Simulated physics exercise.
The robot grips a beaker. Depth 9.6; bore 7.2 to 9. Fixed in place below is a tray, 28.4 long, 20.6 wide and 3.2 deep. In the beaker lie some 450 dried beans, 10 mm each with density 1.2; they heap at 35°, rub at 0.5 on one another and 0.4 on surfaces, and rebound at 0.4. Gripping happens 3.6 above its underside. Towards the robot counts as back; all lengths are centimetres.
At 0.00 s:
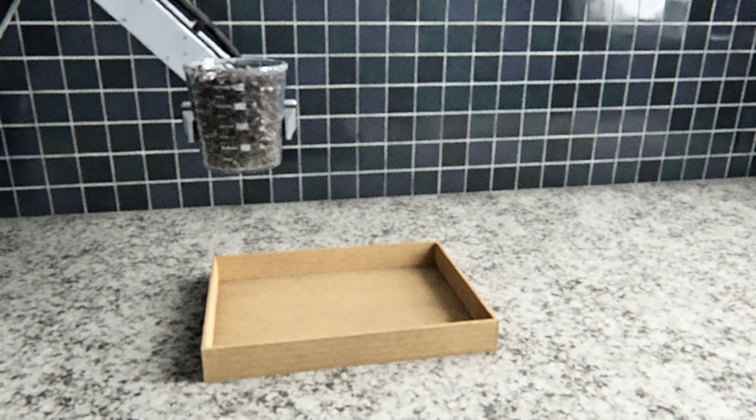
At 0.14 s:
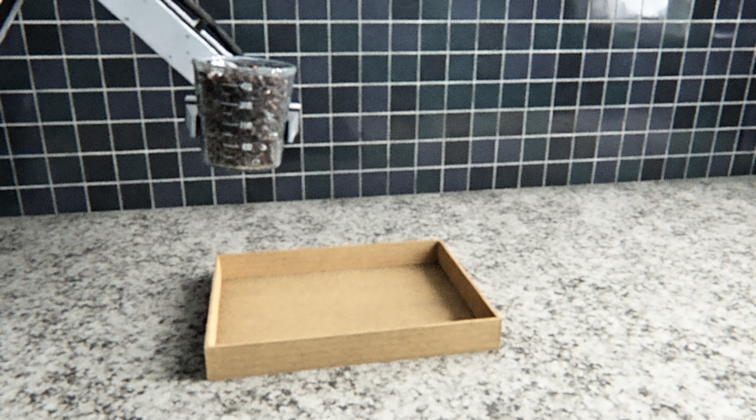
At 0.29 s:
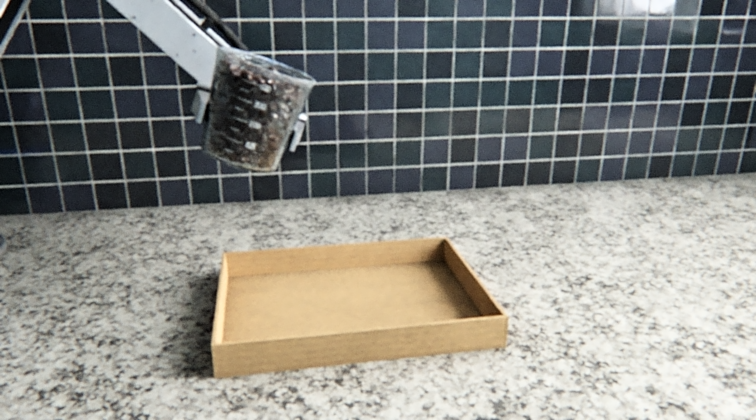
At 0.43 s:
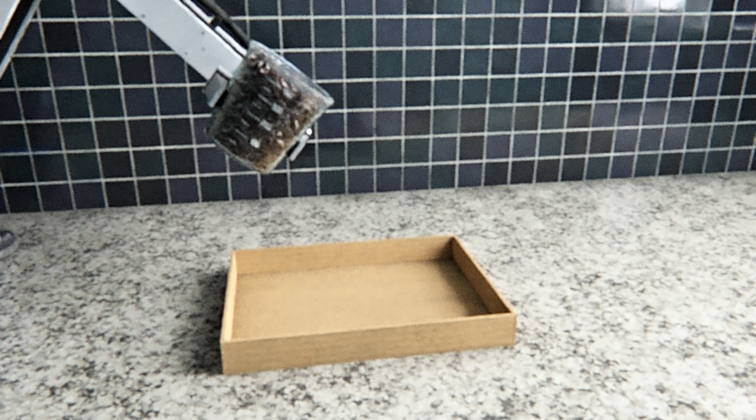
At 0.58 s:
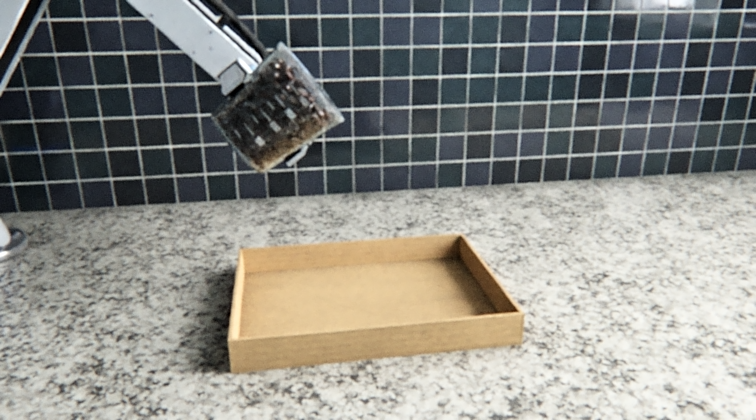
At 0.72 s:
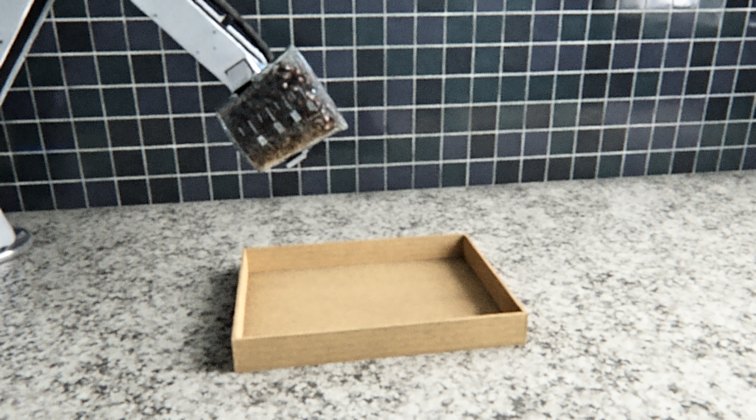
A robot arm tilted a clear beaker full of dried beans steadily forward, over to the right, above an empty shallow cardboard-coloured tray on a speckled counter, with the beans still inside.
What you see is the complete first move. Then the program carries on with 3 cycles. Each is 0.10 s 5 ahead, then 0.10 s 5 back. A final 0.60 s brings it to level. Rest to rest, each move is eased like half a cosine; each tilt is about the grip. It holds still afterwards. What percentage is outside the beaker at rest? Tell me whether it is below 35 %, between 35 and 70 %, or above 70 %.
That share comes out between 35 and 70 %.
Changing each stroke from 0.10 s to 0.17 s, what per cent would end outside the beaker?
That would give around 25 per cent.
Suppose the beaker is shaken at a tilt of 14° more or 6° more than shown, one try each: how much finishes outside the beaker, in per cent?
Roughly 85 per cent on the first try and 70 per cent on the second.
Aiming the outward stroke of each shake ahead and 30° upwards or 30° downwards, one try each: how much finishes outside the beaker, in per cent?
Try one gives about 80 in a hundred, try two about 35 in a hundred.
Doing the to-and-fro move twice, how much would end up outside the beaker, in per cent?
Result: Approximately 50 per cent.
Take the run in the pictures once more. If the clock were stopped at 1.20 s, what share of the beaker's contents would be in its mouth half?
About 30 percent.
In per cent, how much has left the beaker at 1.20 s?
About 45 per cent.
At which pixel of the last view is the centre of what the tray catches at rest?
It sits close to (431, 291).
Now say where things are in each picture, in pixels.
The beaker middle at (239, 116), level; upper third of the load around (235, 87), from x 195 to 275, top at y 70; 447 in the beaker, in the first frame.
The beaker middle at (243, 115), tilted 6° forward; upper third of the load around (240, 87), from x 205 to 285, top at y 65, in the second frame.
The beaker middle at (253, 113), tilted 20° forward; upper third of the load around (251, 86), from x 210 to 300, top at y 60, in the third frame.
The beaker middle at (265, 113), tilted 38° forward; upper third of the load around (266, 87), from x 215 to 315, top at y 55, in the fourth frame.
The beaker middle at (274, 114), tilted 52° forward; upper third of the load around (280, 91), from x 220 to 325, top at y 60, in the fifth frame.
The beaker middle at (279, 114), tilted 58° forward; upper third of the load around (284, 93), from x 225 to 335, top at y 65; 447 in the beaker, in the sixth frame.
After 1.20 s, tilted 58° forward, highest piece 24 above the table; 241 in the beaker, 104 in the tray, 32 on the table or floor, 70 in flight or on a rim.
After 1.68 s, tilted 20° forward, highest piece 26 above the table; 203 in the tray, 199 in the beaker, 45 on the table or floor.
After 2.12 s, level, highest piece 26 above the table; 203 in the tray, 199 in the beaker, 45 on the table or floor.
After 3.17 s, level, highest piece 26 above the table; 203 in the tray, 199 in the beaker, 45 on the table or floor.
In the end, 203 in the tray, 199 in the beaker, 45 on the table or floor. That is 55 % outside the beaker.
